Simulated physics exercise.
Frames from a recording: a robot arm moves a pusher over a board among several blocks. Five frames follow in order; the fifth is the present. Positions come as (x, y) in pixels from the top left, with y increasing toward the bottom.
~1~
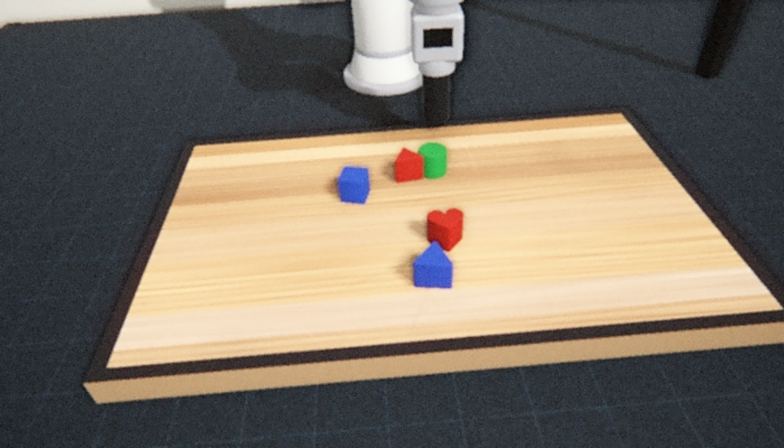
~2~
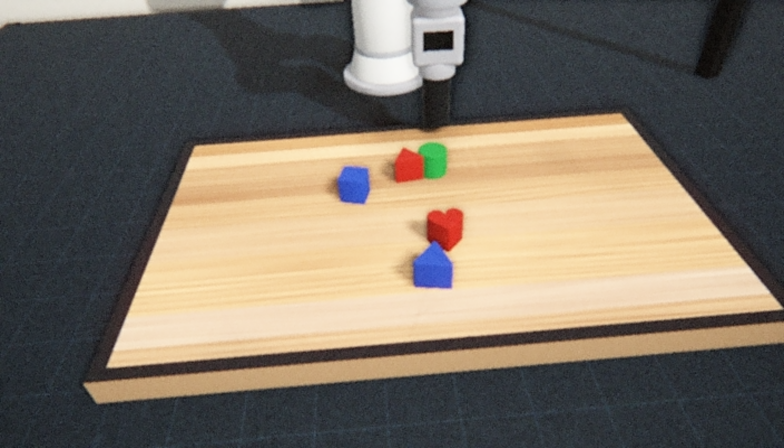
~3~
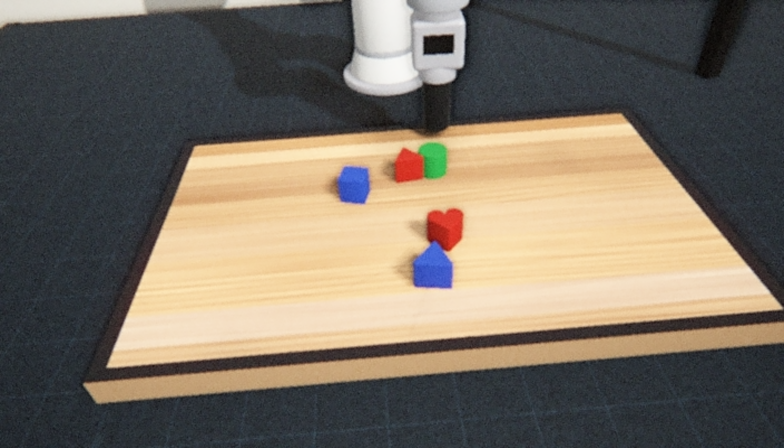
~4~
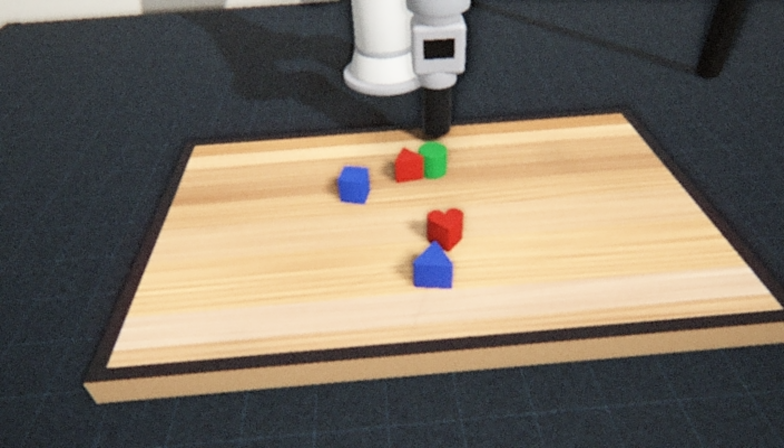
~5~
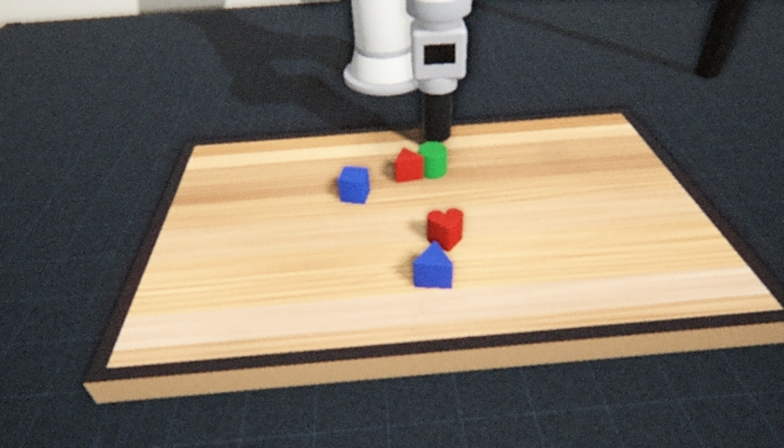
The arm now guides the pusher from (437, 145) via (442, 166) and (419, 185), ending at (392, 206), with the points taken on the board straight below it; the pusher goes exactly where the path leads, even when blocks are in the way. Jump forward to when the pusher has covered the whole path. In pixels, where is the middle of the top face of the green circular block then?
Somewhere near (385, 203).
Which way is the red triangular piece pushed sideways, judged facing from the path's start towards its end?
Facing from start to end, it shifts right.
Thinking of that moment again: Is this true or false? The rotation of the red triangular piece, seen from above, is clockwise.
That is true.
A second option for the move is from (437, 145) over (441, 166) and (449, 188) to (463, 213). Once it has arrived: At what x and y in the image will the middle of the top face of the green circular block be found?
Put as a pixel place, it's (423, 178).
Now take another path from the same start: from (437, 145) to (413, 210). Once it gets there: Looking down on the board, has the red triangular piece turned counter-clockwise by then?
Short answer: No.
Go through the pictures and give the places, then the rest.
The first frame shows tip of the pusher (436, 117), middles of tops, blue four-sided block (353, 173), red triangular piece (407, 154), green circular block (433, 149), red heart (446, 216).
The second frame shows pusher (436, 121), nothing pushed.
The third frame shows pusher (436, 125), nothing pushed.
The fourth frame shows pusher (437, 130), nothing pushed.
The fifth frame shows pusher (437, 136), blue four-sided block (353, 173), red triangular piece (407, 154), green circular block (433, 149), red heart (446, 216).
What follows on the original path. One third of the way, pusher (442, 157); red triangular piece (403, 157), turned 45° clockwise; green circular block (427, 158).
Two thirds of the way, pusher (418, 176); red triangular piece (387, 163), turned 95° clockwise; green circular block (405, 180).
At the end, pusher (392, 196); blue four-sided block (347, 173); red triangular piece (375, 166), turned 130° clockwise; green circular block (385, 203); red heart unmoved.
